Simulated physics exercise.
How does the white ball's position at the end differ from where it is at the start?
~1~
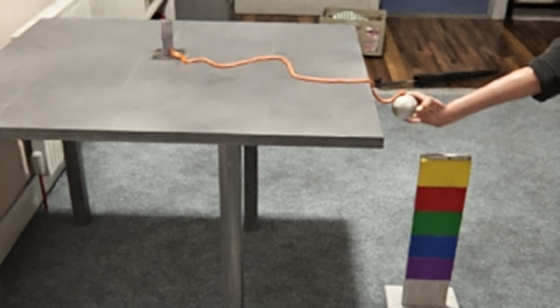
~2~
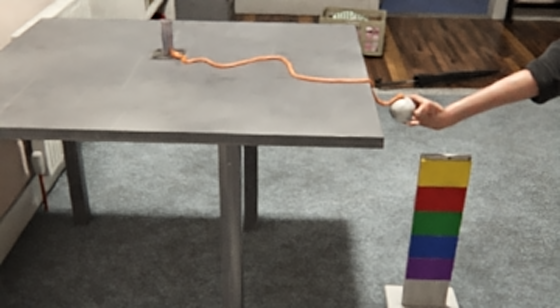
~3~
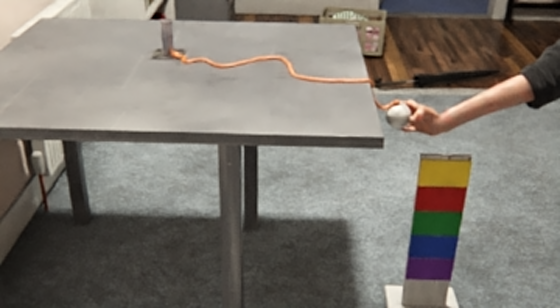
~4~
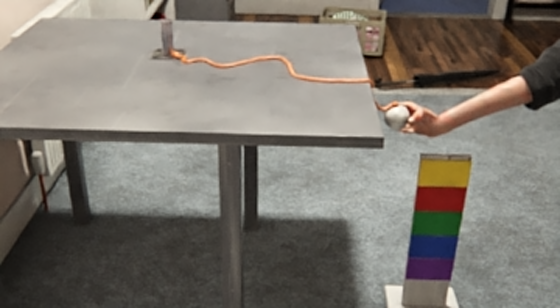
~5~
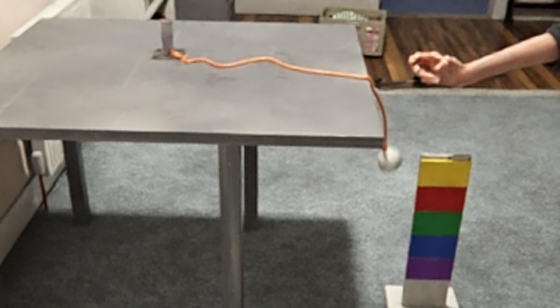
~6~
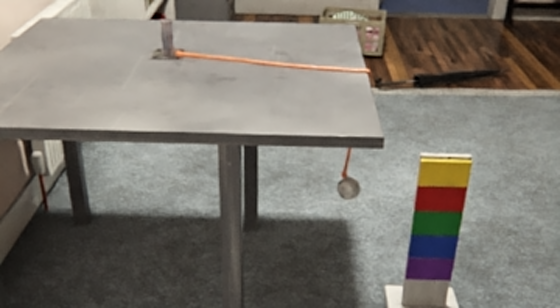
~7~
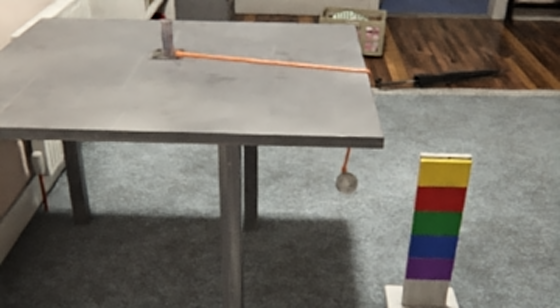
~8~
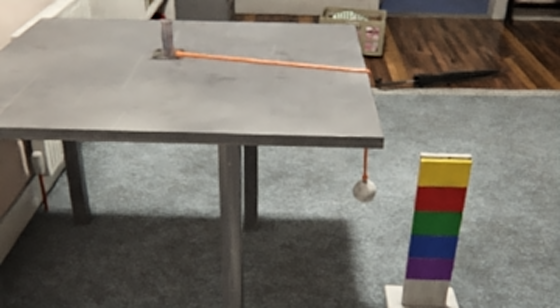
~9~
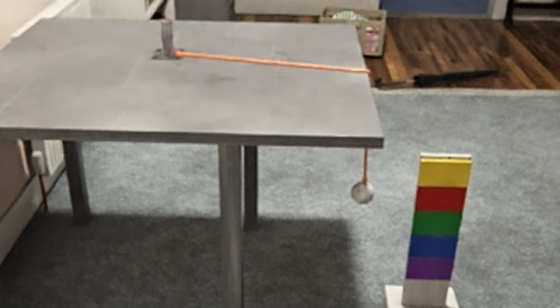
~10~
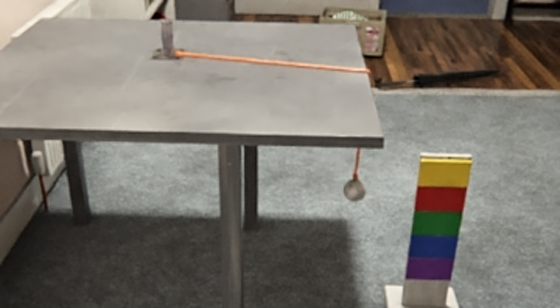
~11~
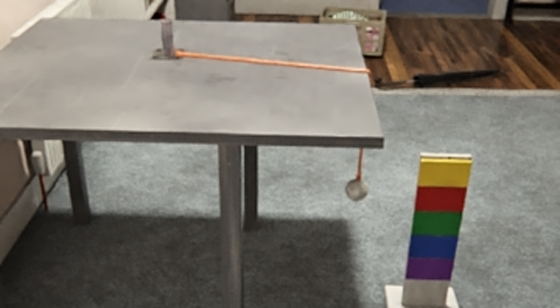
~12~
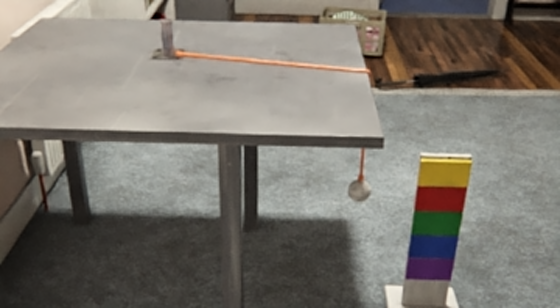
At the start the white ball is held in a hand just beyond the desk's right edge, above the top of the coloured board. At the end it hangs on the orange cord, lower and further left, below the desk edge and level with the red band.
